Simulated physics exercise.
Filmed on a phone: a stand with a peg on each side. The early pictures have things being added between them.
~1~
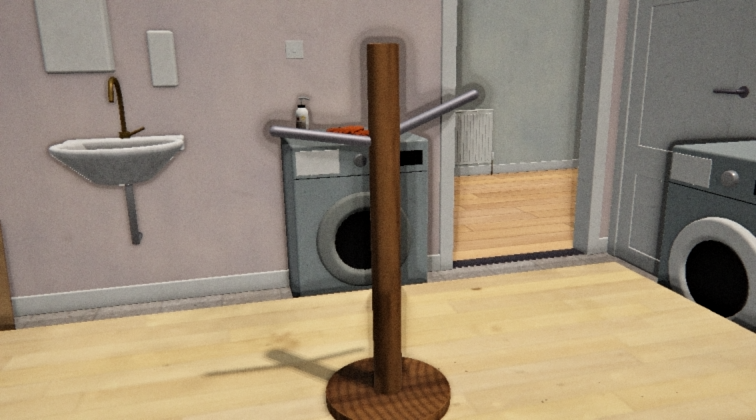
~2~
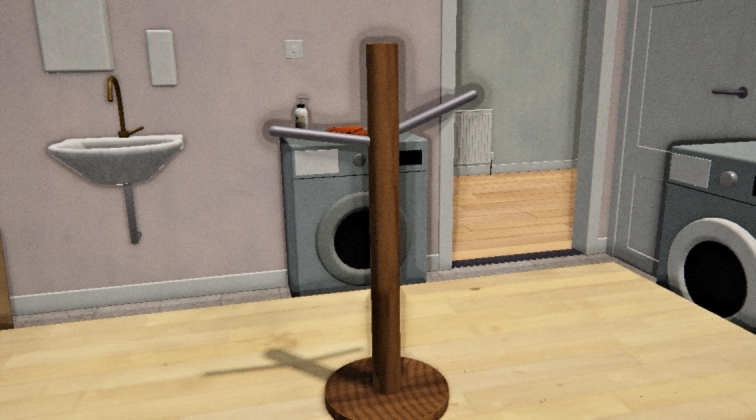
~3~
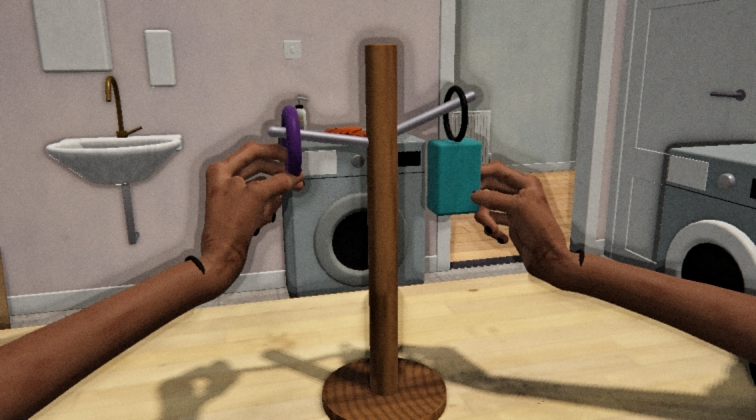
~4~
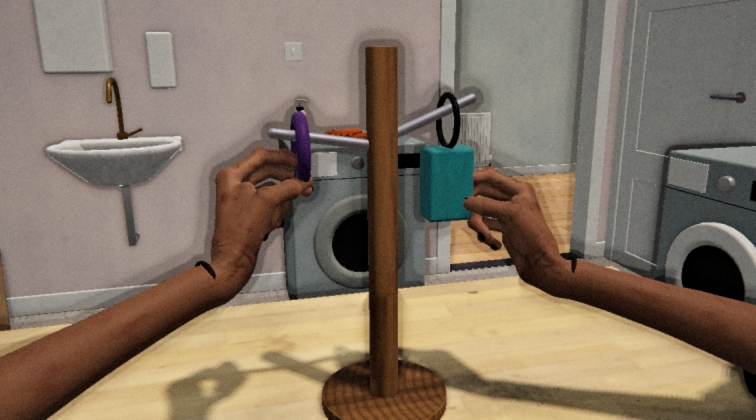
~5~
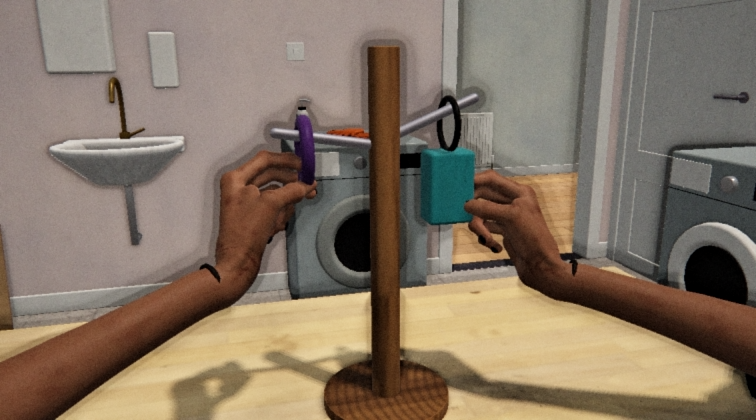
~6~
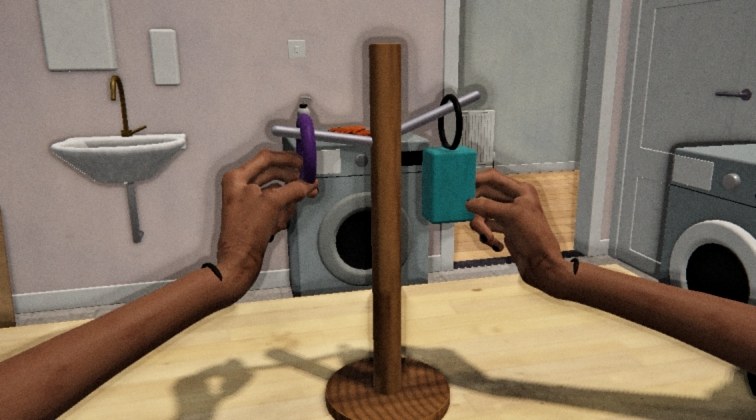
Two hands brought a purple ring of tape and a turquoise pouch to the pegs of a wooden stand, the tape on the left and the pouch on the right, then kept holding them nearly still.
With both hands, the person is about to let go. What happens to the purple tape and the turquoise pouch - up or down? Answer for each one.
Outcome: The purple tape up, the turquoise pouch up.
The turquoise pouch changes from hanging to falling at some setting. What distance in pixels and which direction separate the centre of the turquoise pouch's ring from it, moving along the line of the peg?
About 28 pixels right.
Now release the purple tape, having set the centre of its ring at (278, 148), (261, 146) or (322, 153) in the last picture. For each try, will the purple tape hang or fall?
Try by try: Stays put; tumbles; stays put.
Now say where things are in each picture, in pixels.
The first picture shows peg stand (381, 236).
The second picture shows peg stand (380, 236).
The third picture shows still on the way; purple tape (292, 143); peg stand (378, 237).
The fourth picture shows still on the way; turquoise pouch (447, 156); peg stand (378, 238).
The fifth picture shows still on the way; purple tape (304, 152); peg stand (380, 238).
The sixth picture shows in place, still held; purple tape (306, 151); turquoise pouch (449, 158); peg stand (382, 236).
Then, 0.12 s later than the last frame, purple tape at rest near (306, 152); turquoise pouch tilted by 11° near (442, 166).
Then, 0.24 s later than the last frame, purple tape at rest near (305, 152); turquoise pouch tilted by 5° near (426, 172).
When it is over, the purple tape remains hooked, near (306, 152); the turquoise pouch remains hooked, near (425, 173).
